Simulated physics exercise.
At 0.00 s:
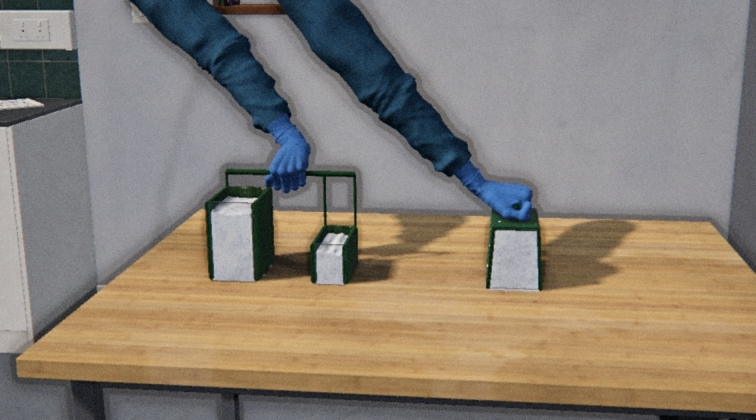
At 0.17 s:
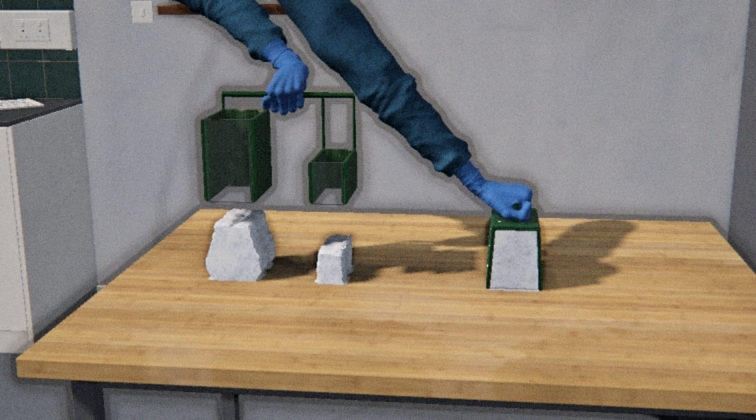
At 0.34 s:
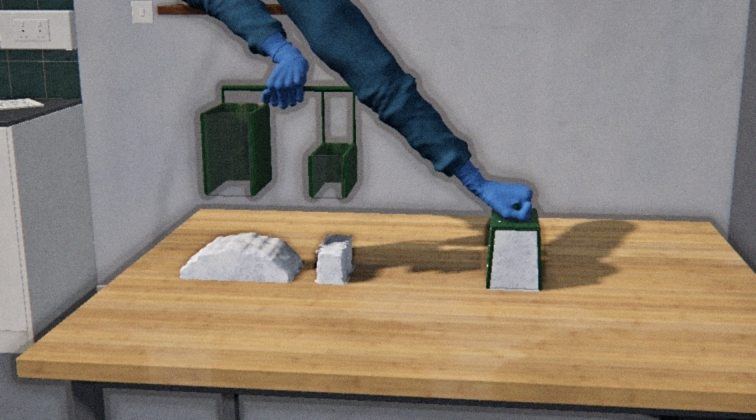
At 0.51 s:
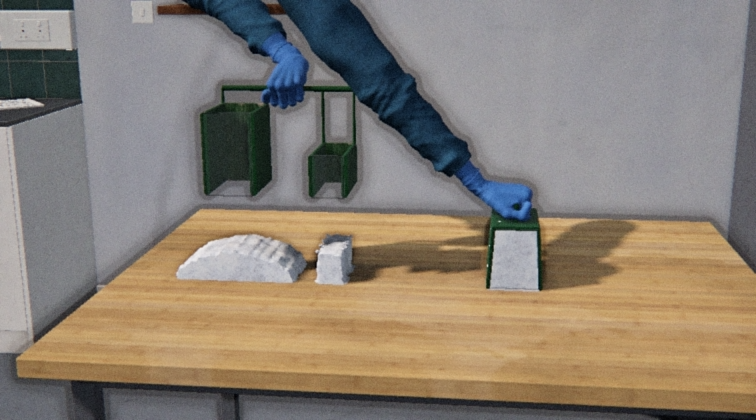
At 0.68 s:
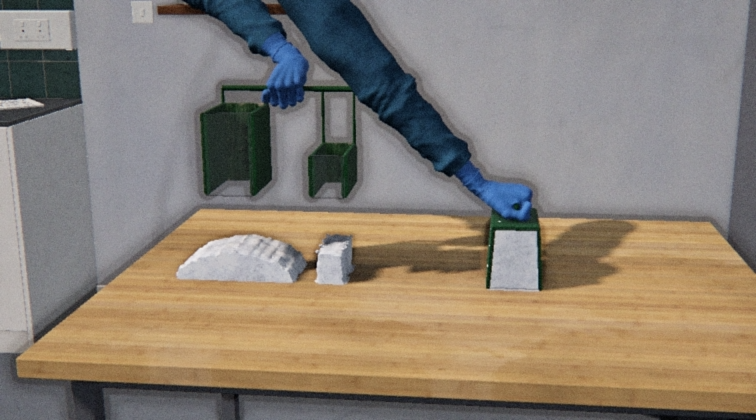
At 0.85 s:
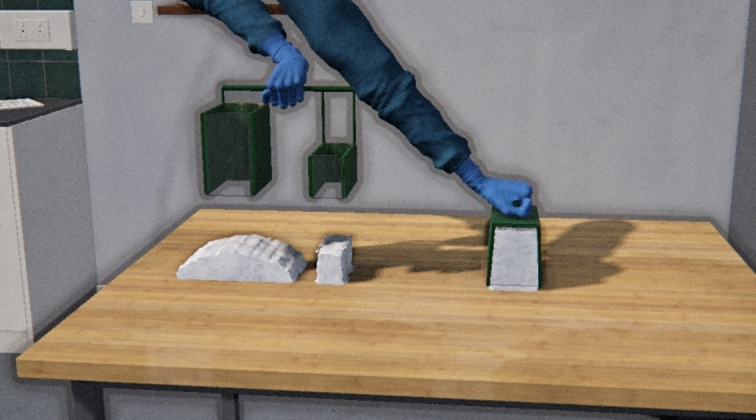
On a wooden table, gloved hands unmould two white blocks, and the left one slumps.
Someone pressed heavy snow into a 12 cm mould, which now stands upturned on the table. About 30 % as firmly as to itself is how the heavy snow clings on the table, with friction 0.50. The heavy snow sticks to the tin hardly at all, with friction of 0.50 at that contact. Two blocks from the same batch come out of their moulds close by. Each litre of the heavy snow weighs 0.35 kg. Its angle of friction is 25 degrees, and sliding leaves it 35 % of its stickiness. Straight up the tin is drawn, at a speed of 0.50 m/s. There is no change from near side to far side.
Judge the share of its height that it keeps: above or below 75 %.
Likely result - not up to 75 per cent.
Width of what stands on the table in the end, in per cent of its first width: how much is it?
220 %.
After 1.03 s, the tin is up by 9.0 cm.
After 1.25 s, the tin is up by 20 cm; what stands on the table is 47 % of the tin's depth.
After 1.47 s, the tin is up by 24 cm; what stands on the table is 47 % of the tin's depth.
After 1.68 s, the tin is up by 24 cm; what stands on the table is 47 % of the tin's depth.
After 1.78 s, the tin is up by 24 cm; what stands on the table is 47 % of the tin's depth.
